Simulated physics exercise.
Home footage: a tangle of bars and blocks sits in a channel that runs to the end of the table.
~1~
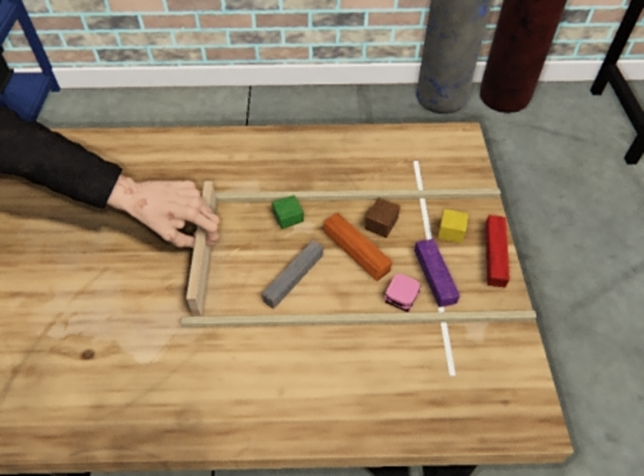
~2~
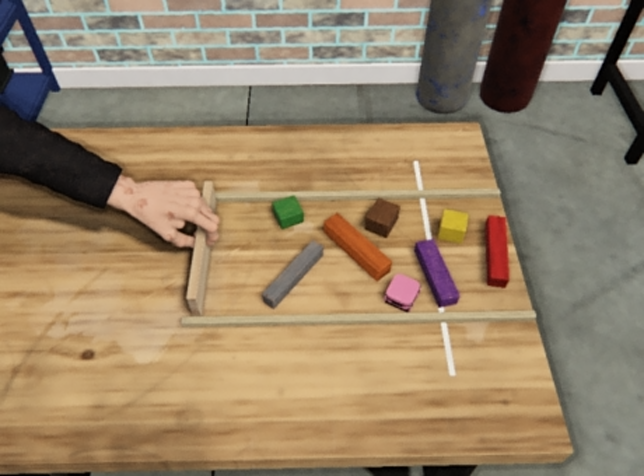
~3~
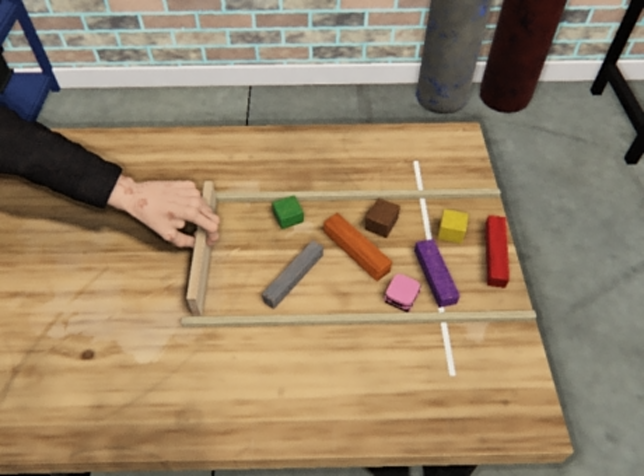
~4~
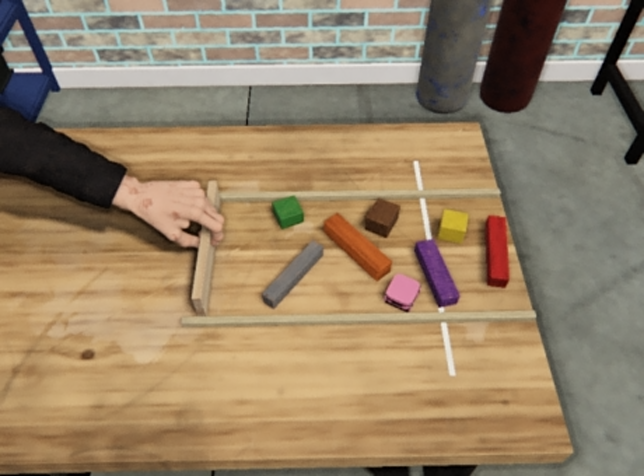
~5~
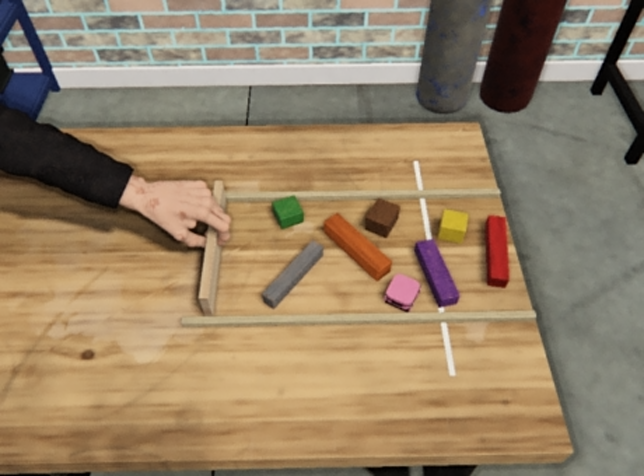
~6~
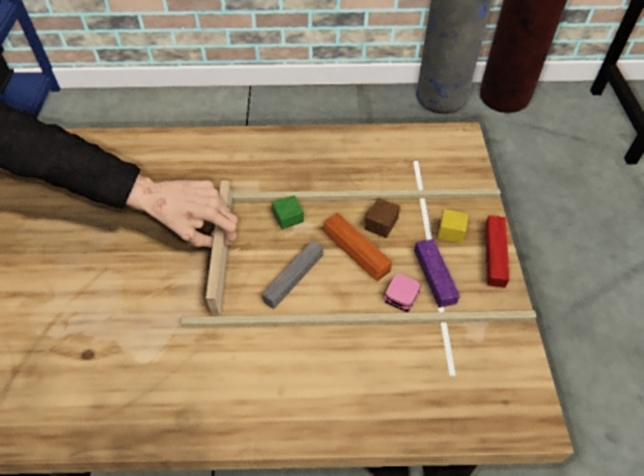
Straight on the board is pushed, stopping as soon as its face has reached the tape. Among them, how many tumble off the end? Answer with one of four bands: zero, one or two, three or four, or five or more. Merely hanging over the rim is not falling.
Zero.
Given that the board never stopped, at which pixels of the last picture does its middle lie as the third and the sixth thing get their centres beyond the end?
In pixels, around (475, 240) followed by around (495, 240).
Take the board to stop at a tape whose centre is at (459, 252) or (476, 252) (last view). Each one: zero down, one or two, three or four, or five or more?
The falls would be one or two; either three or four.
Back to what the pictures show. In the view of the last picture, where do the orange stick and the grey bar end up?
Listed as asked: First (455, 244), and then (443, 269).
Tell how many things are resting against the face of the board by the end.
Total: 2.
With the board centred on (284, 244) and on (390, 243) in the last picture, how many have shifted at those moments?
In order, the tallies are 2 and 6.
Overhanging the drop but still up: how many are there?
0 overhanging.
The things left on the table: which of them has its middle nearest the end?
The one out in front is the red stick.
Soon after, none off yet; red stick at rest near (497, 250); yellow block at rest near (453, 226); purple bar at rest near (436, 272).
At rest, the number that fall off is zero.
